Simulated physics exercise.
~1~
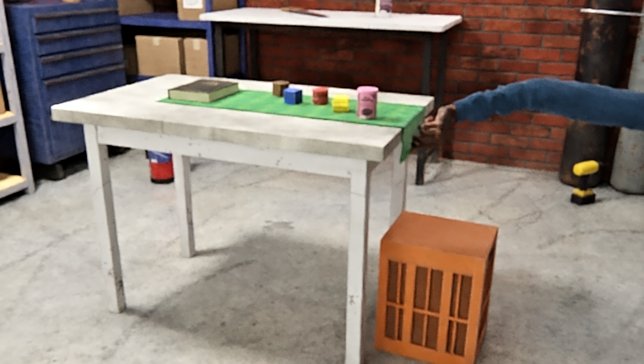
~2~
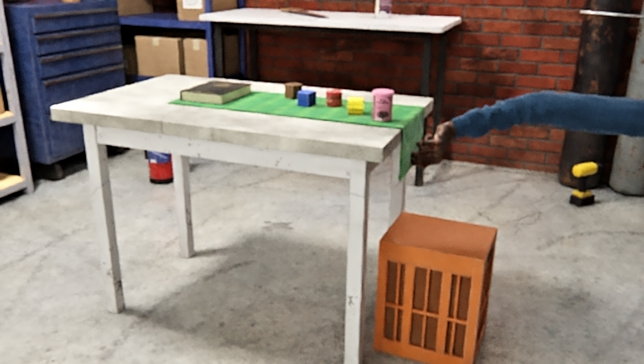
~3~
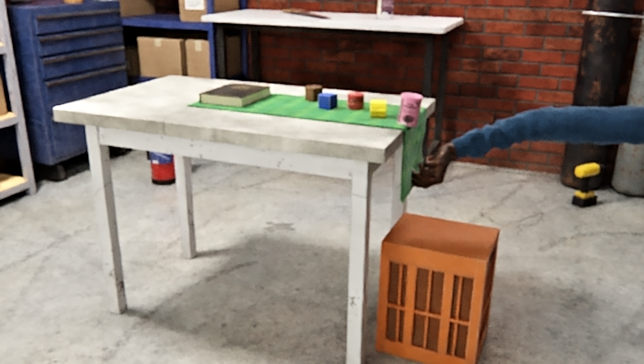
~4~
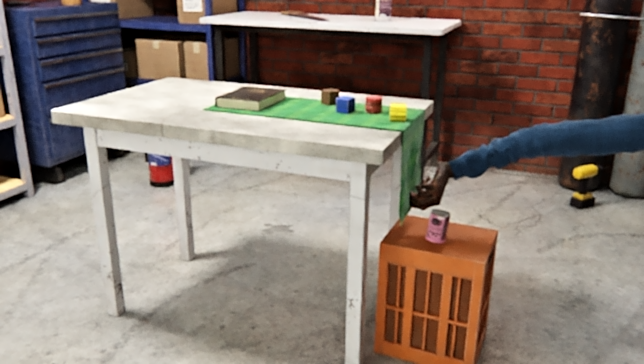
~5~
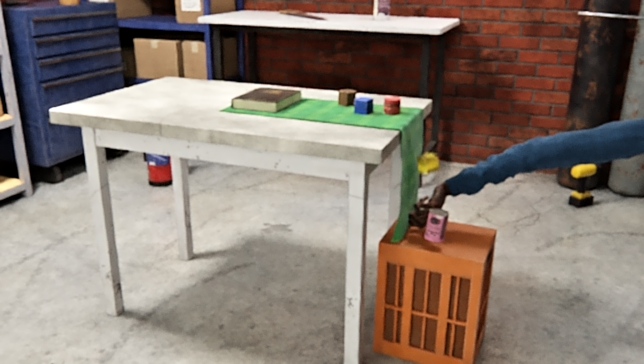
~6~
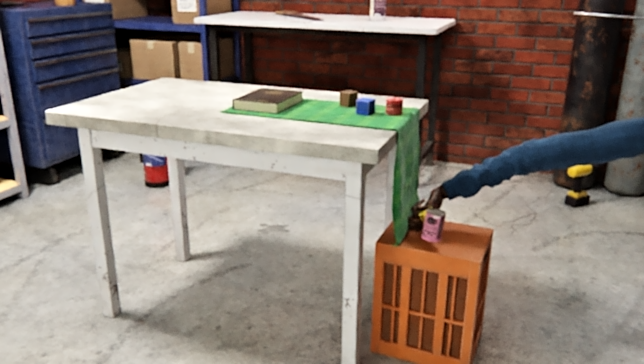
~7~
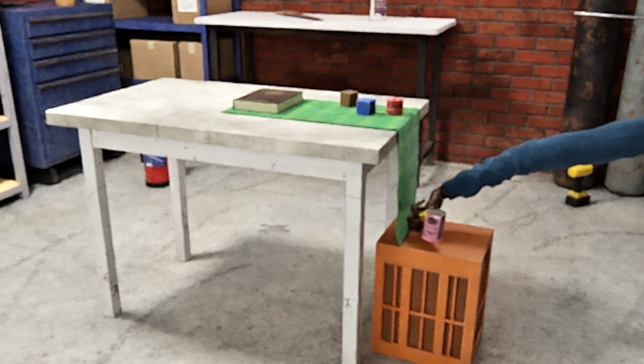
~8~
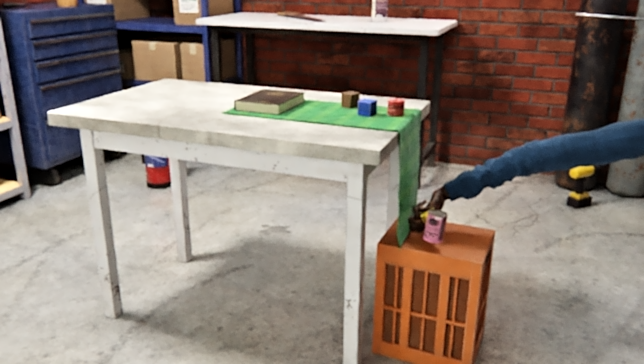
To begin with, a green tea towel lies across a pale workbench, carrying a book, a brown block, a blue cube, a red pot, a yellow cube and a pink can, while a blue-sleeved arm grips its hanging end. The hand pulls the cloth downward, and everything on it slides right toward the edge. The pink can goes over first and lands upside down on the orange crate. The yellow cube tumbles after it and settles beside the can. Finally, the hem rests on the crate, with the other objects still on the bench.
